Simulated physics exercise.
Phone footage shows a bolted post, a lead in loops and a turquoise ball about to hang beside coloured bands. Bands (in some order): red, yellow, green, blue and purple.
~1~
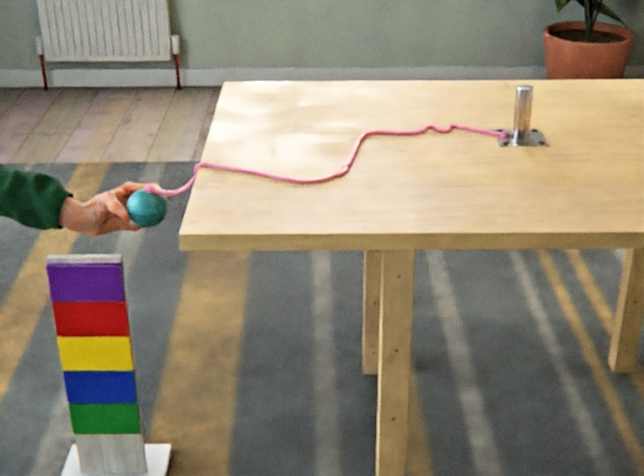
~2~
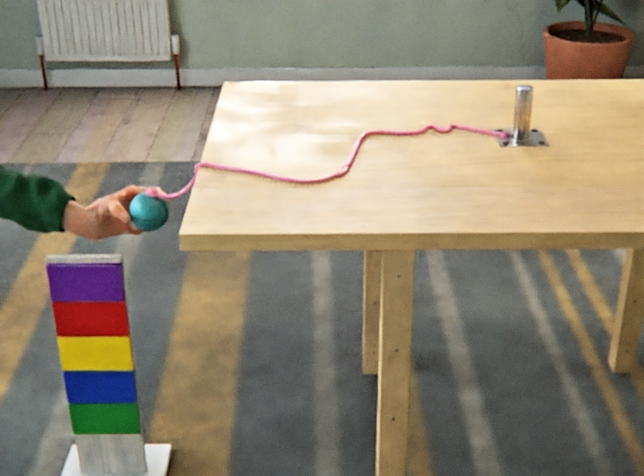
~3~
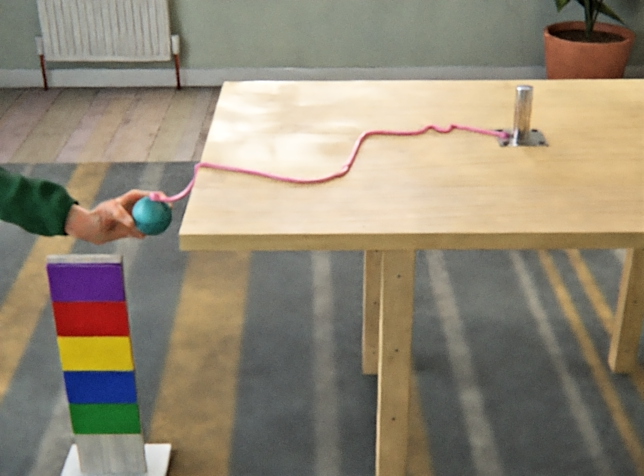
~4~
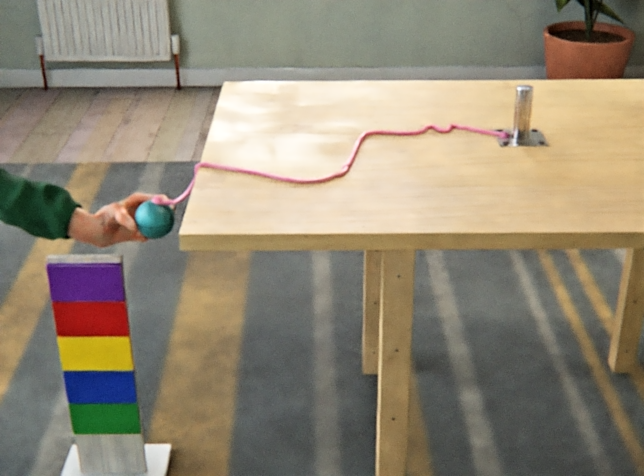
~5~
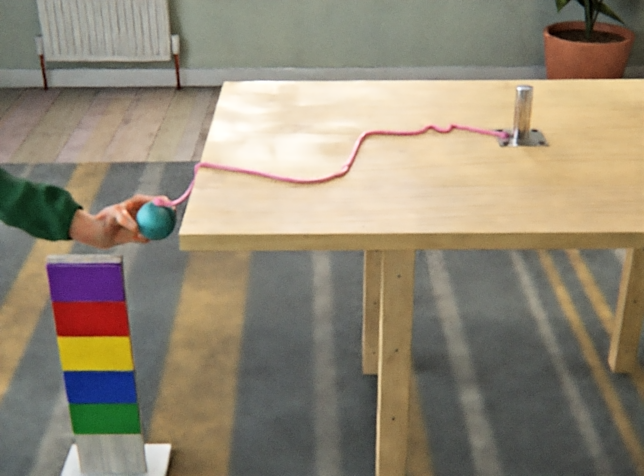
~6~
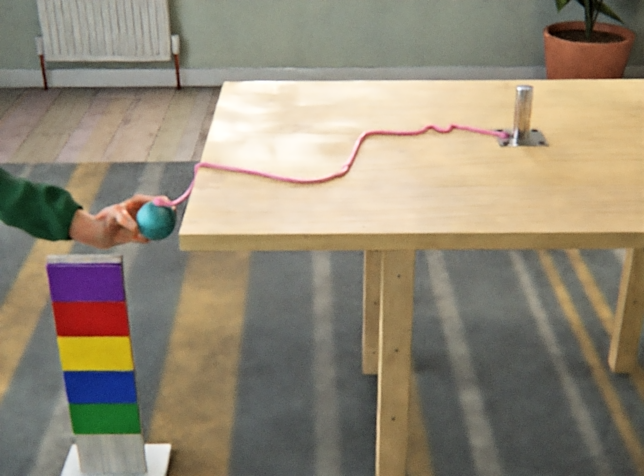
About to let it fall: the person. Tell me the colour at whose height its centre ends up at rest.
It ends up level with yellow.
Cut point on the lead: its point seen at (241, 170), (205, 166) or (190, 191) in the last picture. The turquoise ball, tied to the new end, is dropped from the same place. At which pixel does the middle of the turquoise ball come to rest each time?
In order, roughly (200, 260), (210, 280) and (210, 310).
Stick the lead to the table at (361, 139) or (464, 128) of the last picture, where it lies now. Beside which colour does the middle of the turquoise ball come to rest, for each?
Red, then yellow.
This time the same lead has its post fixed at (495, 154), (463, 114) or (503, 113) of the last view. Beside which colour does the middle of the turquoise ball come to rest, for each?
Blue; blue; yellow.
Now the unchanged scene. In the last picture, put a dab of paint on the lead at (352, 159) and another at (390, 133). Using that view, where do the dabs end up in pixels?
(264, 152) and (359, 146), roughly.
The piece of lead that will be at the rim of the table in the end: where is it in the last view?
In the last picture it is at roughly (323, 180).
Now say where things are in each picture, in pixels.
The first frame shows turquoise ball (147, 208); purple (85, 284); red (90, 320); yellow (95, 355); blue (100, 388); green (104, 420).
The second frame shows turquoise ball (149, 212); lead through (467, 128) (410, 134) (355, 152) (317, 181) (231, 169).
The third frame shows turquoise ball (152, 215).
The fourth frame shows turquoise ball (155, 219); lead through (467, 128) (410, 134) (355, 152) (317, 181) (231, 169).
The fifth frame shows turquoise ball (156, 220).
The sixth frame shows turquoise ball (156, 220); lead through (467, 128) (410, 134) (355, 152) (317, 181) (231, 169).
Soon after, ball near (218, 325); level with red.
After that, ball near (200, 345); level with yellow.
In the end, ball near (210, 345); level with yellow. At yellow.
